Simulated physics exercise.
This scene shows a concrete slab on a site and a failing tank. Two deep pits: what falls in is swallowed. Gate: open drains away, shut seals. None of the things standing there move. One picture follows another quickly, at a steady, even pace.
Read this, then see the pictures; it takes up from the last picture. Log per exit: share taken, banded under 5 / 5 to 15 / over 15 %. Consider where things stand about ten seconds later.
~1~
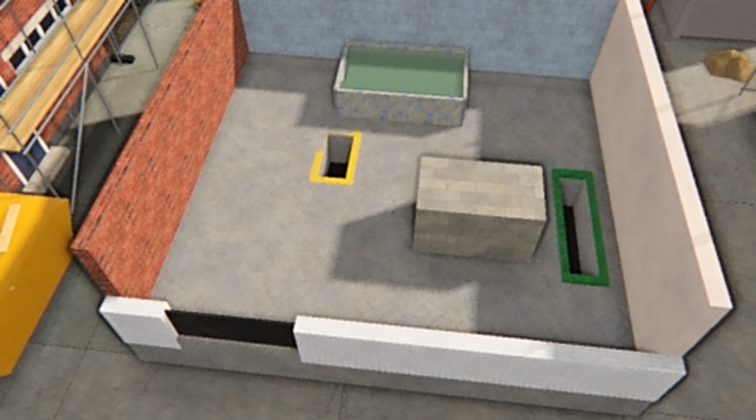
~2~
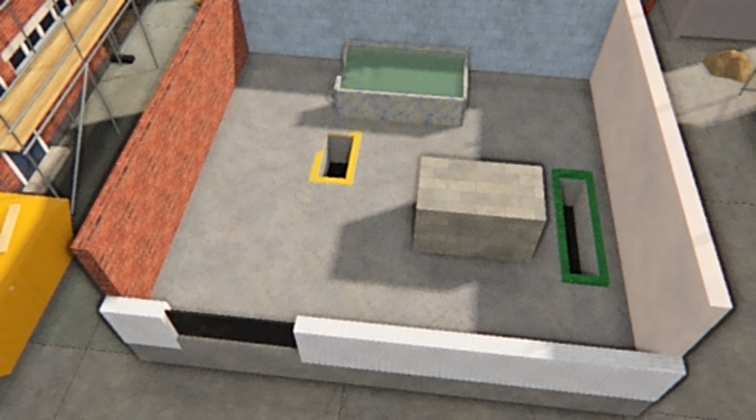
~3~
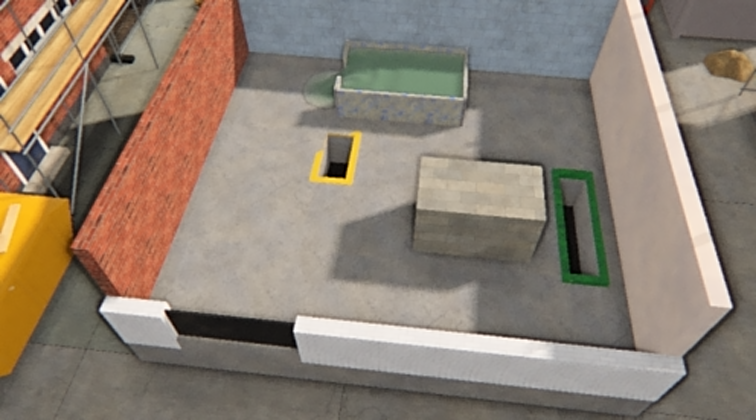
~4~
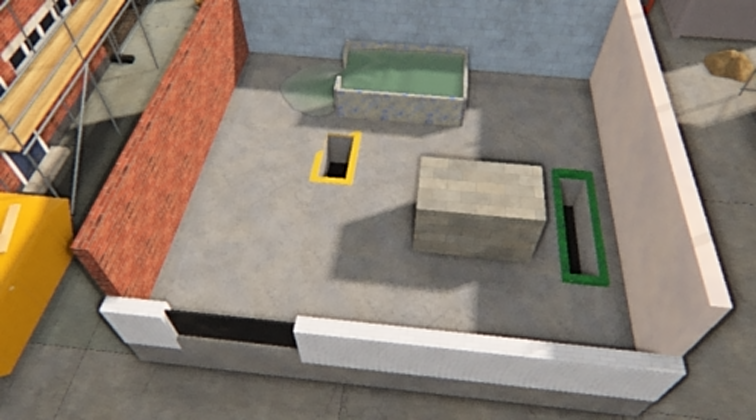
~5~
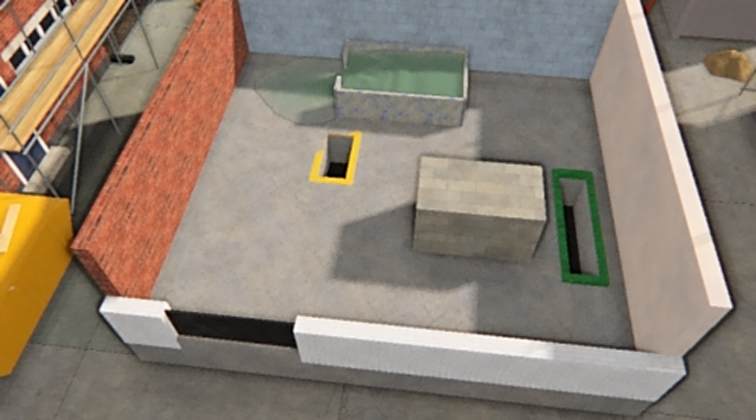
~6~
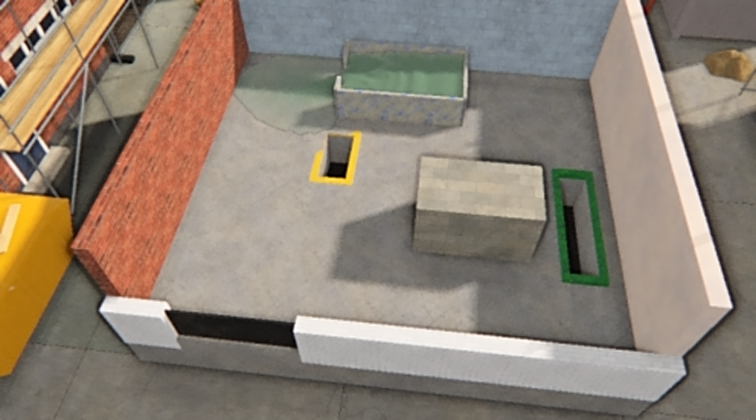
Result: The gate gets shy of five per cent, the green pit gets shy of five per cent, the yellow pit gets shy of five per cent.
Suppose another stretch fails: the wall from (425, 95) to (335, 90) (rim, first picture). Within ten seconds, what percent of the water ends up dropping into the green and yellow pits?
In percent: Green 0, yellow 45.
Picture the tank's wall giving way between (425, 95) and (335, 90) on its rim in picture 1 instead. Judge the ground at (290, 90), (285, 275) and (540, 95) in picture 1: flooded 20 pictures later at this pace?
Note, points one to three: Unreached / reached and soaked / unreached.
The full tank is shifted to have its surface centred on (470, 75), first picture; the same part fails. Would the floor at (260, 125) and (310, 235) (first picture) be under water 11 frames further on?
So, first one soaked, second one left untouched.
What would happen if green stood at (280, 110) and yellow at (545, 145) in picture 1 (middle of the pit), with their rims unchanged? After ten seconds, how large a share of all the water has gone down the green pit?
Share, green pit, approx.: 35 in a hundred.
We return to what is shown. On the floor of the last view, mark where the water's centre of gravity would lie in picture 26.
I'd put my finger on (335, 108).
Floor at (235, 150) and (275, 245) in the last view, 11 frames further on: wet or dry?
Point 1: Inundated; point 2: Unwetted.
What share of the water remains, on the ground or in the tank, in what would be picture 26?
Estimate: 100 per cent.
A moment on, water covers 15 % of the floor; the gate 0 %, the green pit 0 %, the yellow pit 0 %.
Next, water covers 20 % of the floor; the gate 0 %, the green pit 0 %, the yellow pit 0 %.
Then, water covers 30 % of the floor; the gate 0 %, the green pit 0 %, the yellow pit 0 %.
Later, water covers 50 % of the floor; the gate 0 %, the green pit 0 %, the yellow pit 1 %.
In the end, water covers 70 % of the floor; the gate 0 %, the green pit 0 %, the yellow pit 2 %.
